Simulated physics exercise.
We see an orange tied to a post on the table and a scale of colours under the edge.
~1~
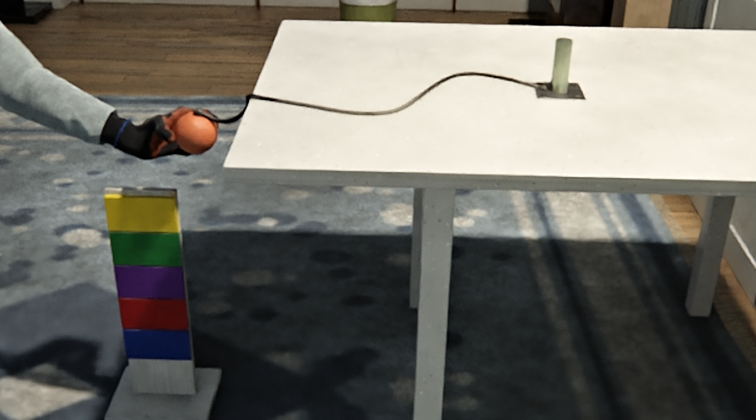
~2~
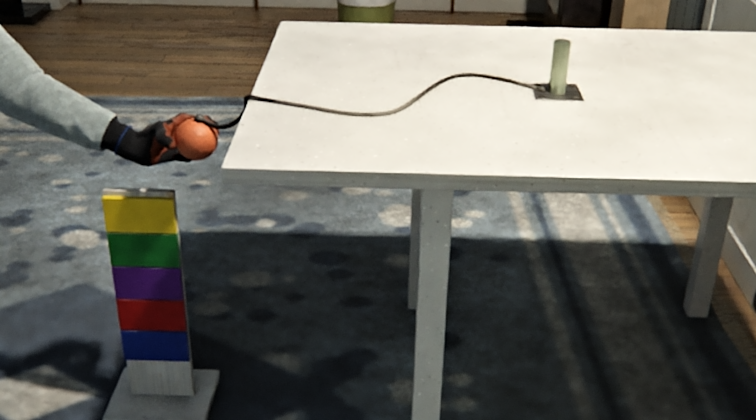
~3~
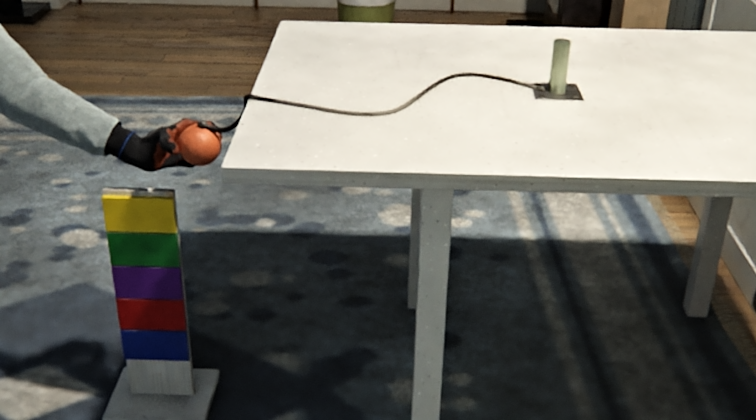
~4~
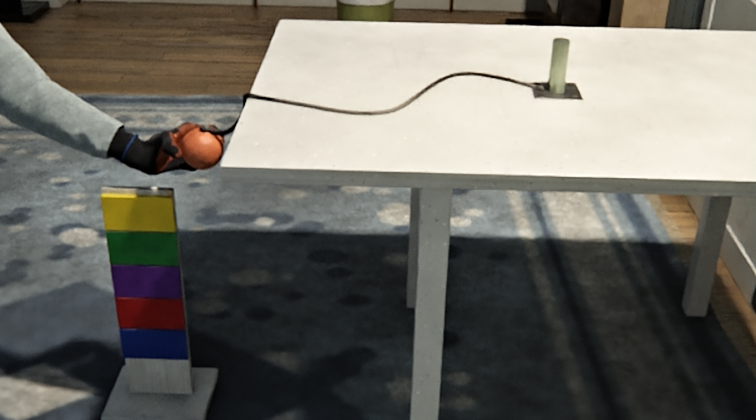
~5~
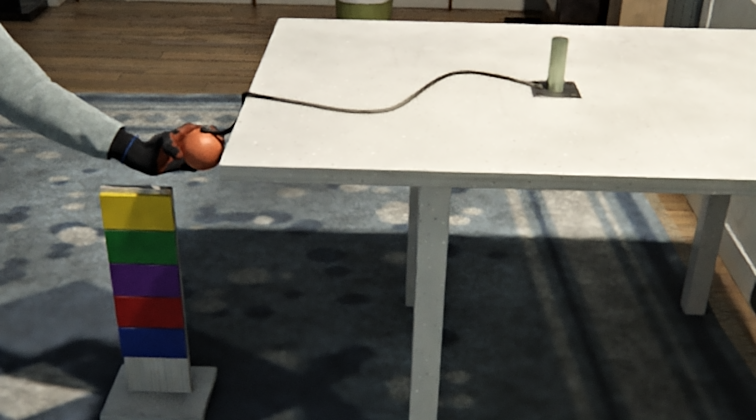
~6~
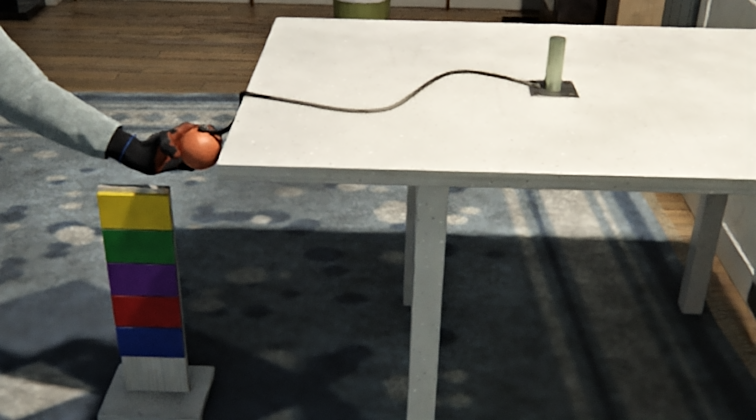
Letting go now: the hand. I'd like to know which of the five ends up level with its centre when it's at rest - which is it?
It's green.
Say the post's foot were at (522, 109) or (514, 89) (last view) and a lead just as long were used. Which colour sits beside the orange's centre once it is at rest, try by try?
Answer, in order: Purple, purple.
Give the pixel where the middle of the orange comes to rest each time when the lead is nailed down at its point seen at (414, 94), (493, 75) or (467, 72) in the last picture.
Approximately (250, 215), (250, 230) and (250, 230), respectively.
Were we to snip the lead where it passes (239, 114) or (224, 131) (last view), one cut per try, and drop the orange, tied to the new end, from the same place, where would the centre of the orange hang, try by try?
First try: Near (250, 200). Second try: Near (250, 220).
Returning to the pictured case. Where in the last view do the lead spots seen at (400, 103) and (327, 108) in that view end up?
At (337, 90) for the first, at (256, 91) for the second.
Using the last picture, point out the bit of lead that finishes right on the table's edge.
That spot is near (314, 105).
Soon after, orange near (215, 242); level with green.
After that, orange near (286, 244); level with green.
And then, orange near (247, 246); level with green.
In the end, orange near (249, 245); level with green. Its centre hangs level with the green band.
